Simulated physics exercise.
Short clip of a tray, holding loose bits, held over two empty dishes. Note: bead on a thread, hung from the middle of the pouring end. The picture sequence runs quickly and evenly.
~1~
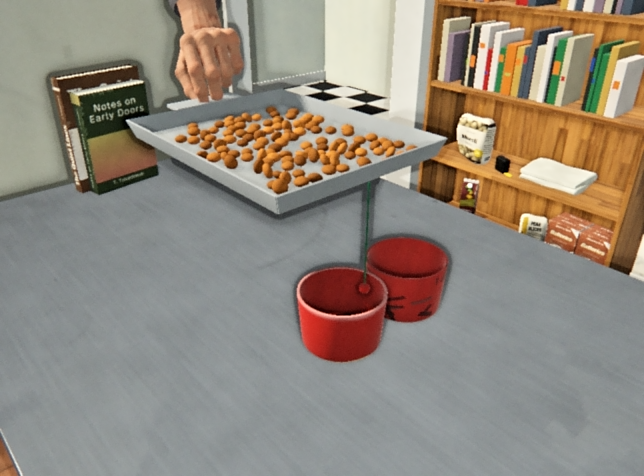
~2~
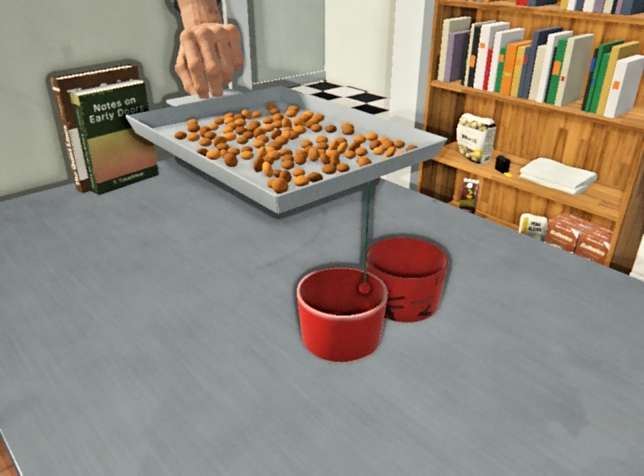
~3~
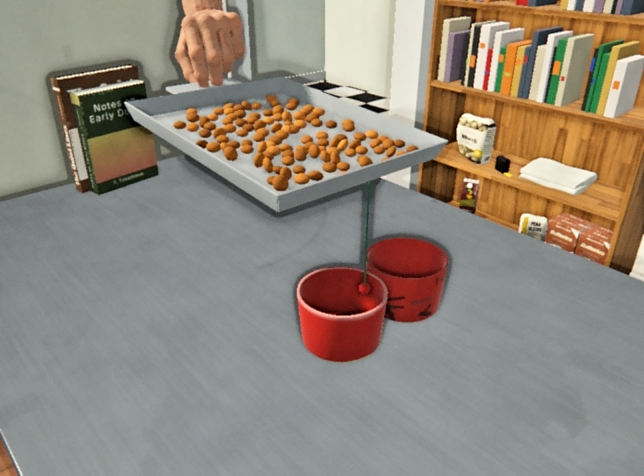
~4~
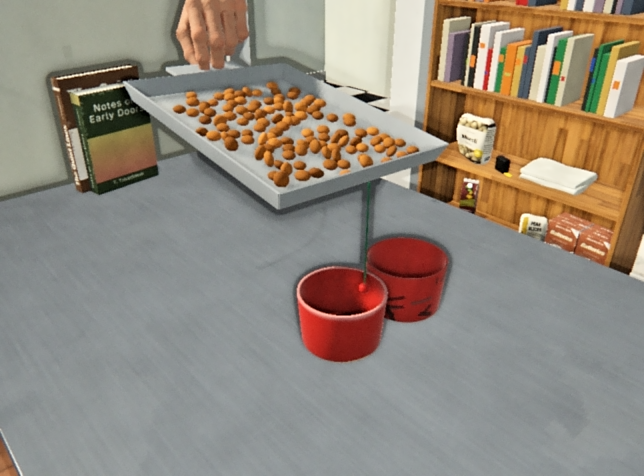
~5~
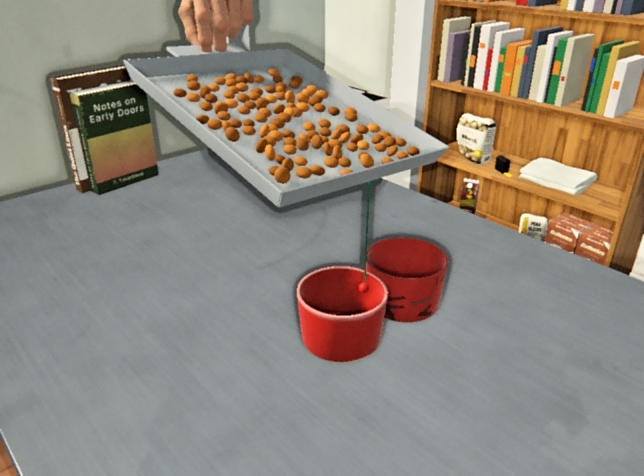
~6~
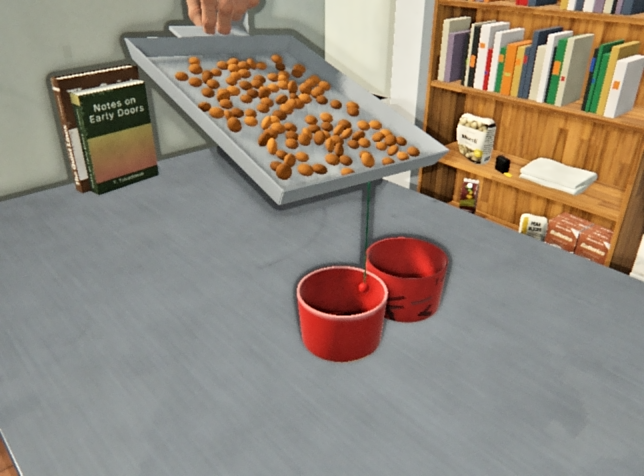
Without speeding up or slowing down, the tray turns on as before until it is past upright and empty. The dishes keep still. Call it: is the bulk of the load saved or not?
The bulk is not saved.
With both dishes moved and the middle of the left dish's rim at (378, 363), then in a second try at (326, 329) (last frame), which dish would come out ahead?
First try: The right-side dish; second try: The right-side dish.
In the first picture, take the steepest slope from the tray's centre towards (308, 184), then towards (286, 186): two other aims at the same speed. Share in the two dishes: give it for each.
Somewhere close to 0 % the first time, 0 % the second.
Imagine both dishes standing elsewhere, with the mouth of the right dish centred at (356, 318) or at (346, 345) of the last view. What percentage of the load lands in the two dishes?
About 10 per cent first, then about 10 per cent.
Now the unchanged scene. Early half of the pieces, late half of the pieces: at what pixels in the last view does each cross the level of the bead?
Initially about (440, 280); subsequently about (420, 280).
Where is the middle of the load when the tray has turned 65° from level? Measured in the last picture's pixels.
Look around (390, 149) in the last picture.
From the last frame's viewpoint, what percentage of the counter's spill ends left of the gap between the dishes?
Looks like close to 10 per cent of it.
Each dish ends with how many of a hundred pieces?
Left dish 0, right dish 10 %.
Shortly afterwards, tray tipped steeply; all but a few on the tray; a little in the air.
Next, tray tipped past a quarter turn; a little on the tray; only a few in the right dish; near two thirds outside both; near a quarter in the air.
Some moments later, tray tipped past a quarter turn; only a few in the left dish; a little in the right dish; all but a few outside both.
In the end, tray tipped past a quarter turn; only a few in the left dish; a little in the right dish; all but a few outside both.
